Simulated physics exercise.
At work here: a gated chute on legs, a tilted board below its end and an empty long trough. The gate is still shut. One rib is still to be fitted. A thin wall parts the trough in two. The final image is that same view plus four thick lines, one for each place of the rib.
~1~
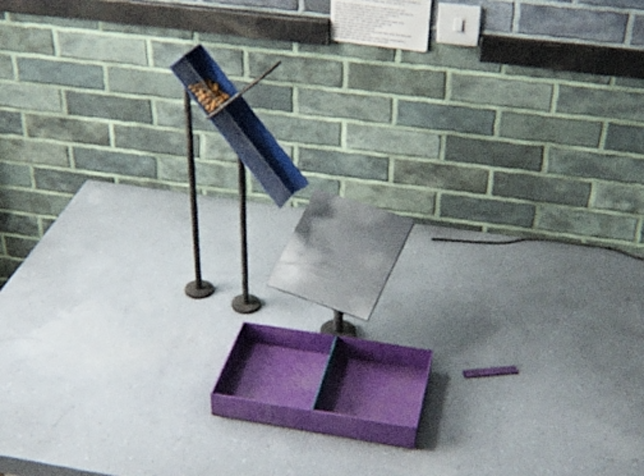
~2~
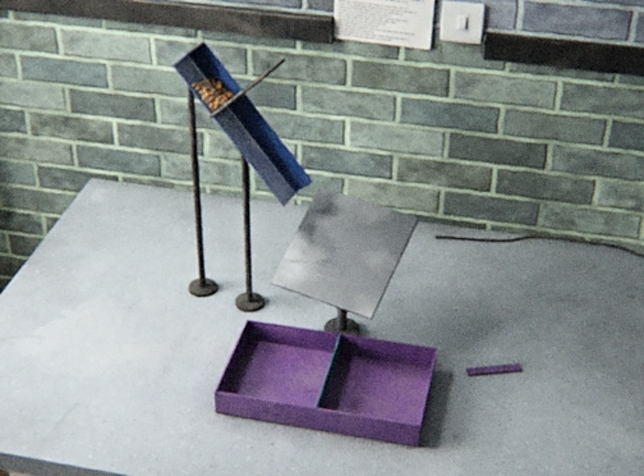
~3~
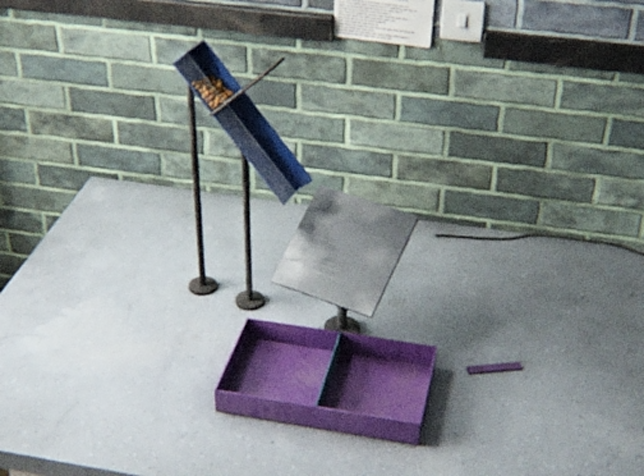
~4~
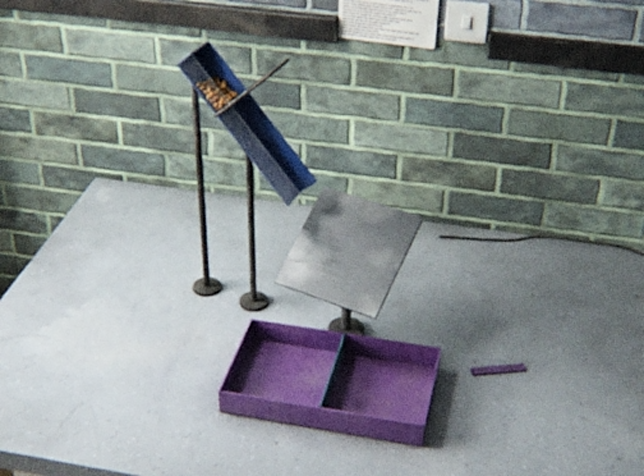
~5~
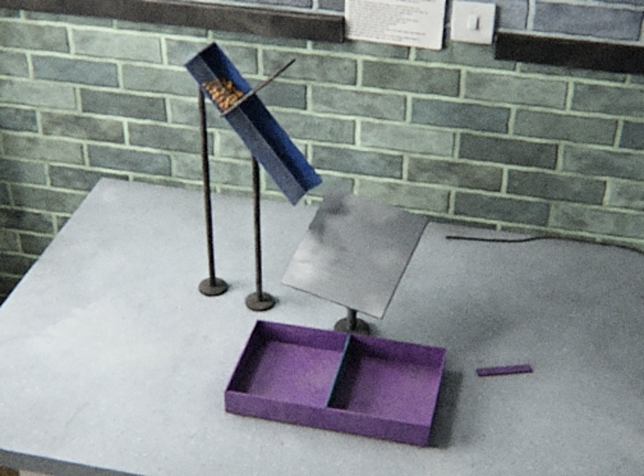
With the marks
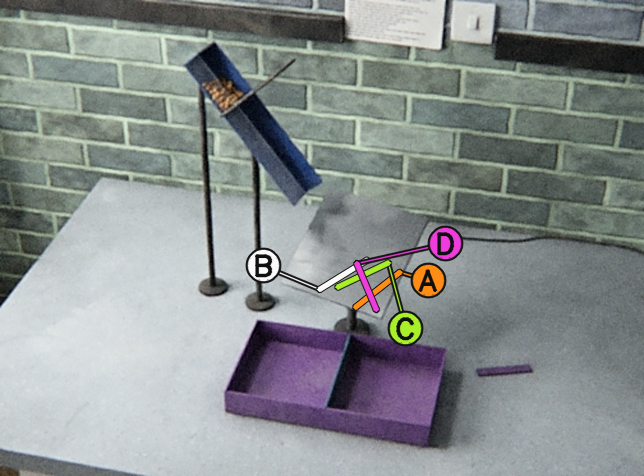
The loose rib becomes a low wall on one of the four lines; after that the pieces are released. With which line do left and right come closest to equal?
Use line D.
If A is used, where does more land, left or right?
More lands on the left.
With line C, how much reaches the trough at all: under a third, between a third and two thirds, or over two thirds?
Line C gives over two thirds.
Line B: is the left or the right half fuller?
More lands on the left.
On the marked copy, line A from (399, 272) to (355, 307); line B from (366, 260) to (319, 289); line C from (388, 262) to (337, 287); line D from (356, 263) to (376, 309).
If A is chosen, of what is caught, most in the left half, a small part in the right.
If B is chosen, of what is caught, most in the left half, a small part in the right.
If C is chosen, of what is caught, nearly all in the left half, a small part in the right.
If D is chosen, of what is caught, about half in the left half, about half in the right.
